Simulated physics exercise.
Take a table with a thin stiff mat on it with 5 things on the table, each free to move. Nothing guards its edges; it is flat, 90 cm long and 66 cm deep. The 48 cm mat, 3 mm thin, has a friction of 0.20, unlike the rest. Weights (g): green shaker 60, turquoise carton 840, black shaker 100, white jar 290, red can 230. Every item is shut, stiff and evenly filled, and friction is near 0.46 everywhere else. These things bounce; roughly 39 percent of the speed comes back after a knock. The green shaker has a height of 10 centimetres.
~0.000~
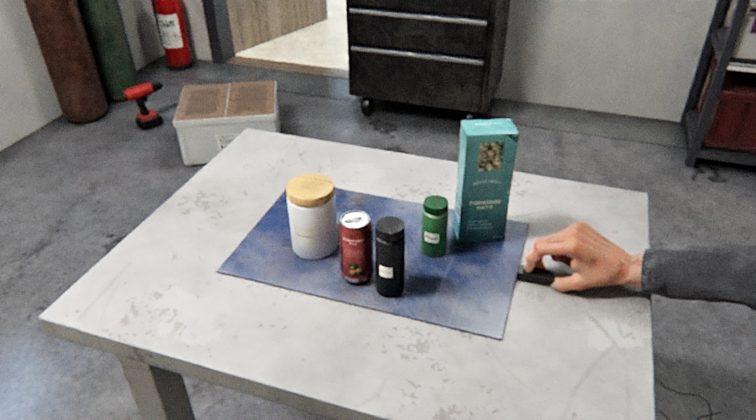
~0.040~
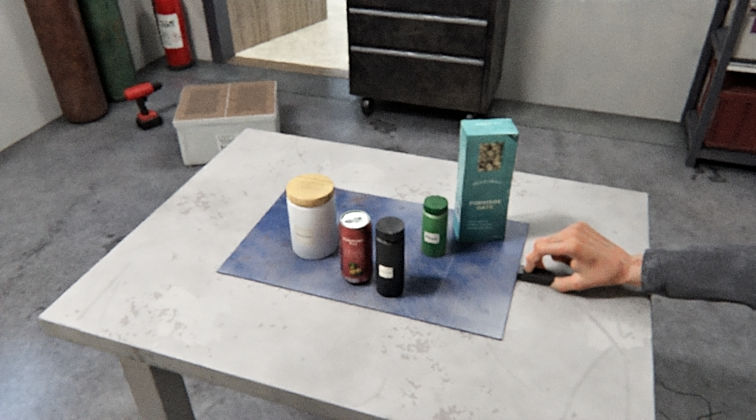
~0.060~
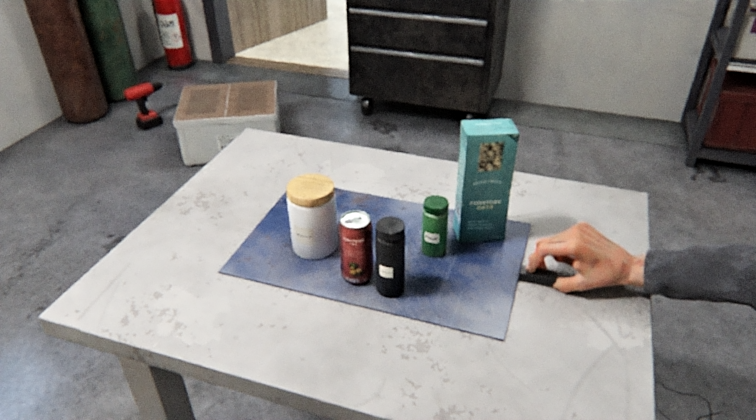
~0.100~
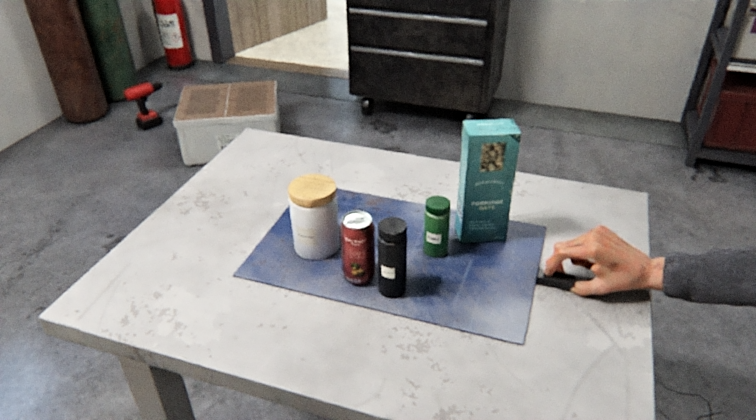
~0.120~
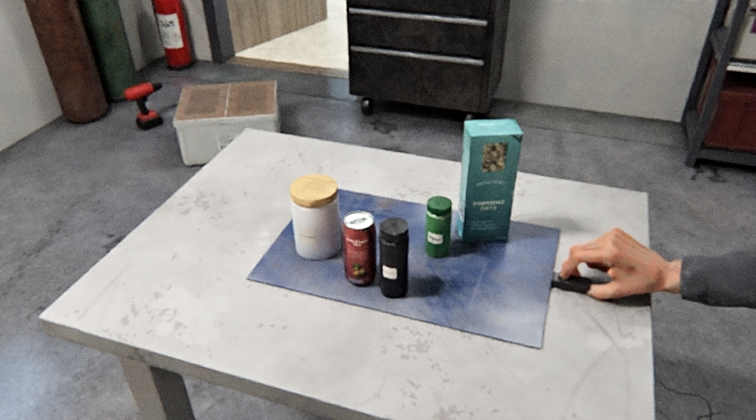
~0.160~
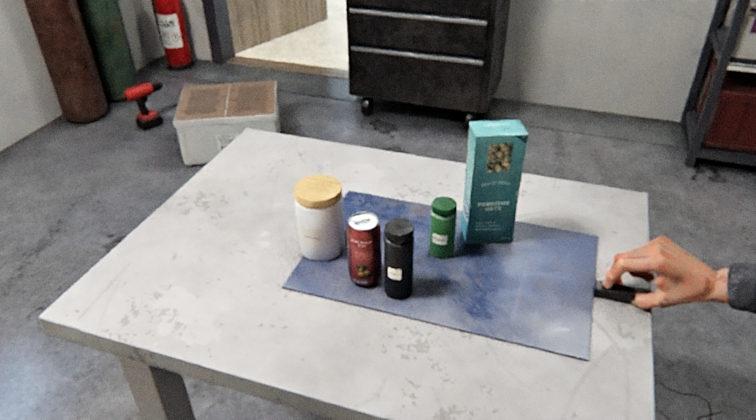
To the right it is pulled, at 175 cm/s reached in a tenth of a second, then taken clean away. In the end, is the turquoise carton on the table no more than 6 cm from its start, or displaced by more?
It is displaced by more.
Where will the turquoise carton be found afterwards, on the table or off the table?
Turquoise carton: Goes out of bounds.
After 0.36 s, mat pulled 47 cm; turquoise carton moved 10 cm near (543, 193); red can 15° off upright; black shaker 6° off upright.
After 0.76 s, mat pulled 96 cm; turquoise carton 43° off upright near (640, 203); green shaker on its side; black shaker on its side.
After 1.36 s, mat pulled 96 cm; turquoise carton now off the table; green shaker on its side; black shaker on its side.
In the end (2.7 s), off the table, turquoise carton; toppled on the table, green shaker, black shaker and red can; white jar under 6 cm from the start.
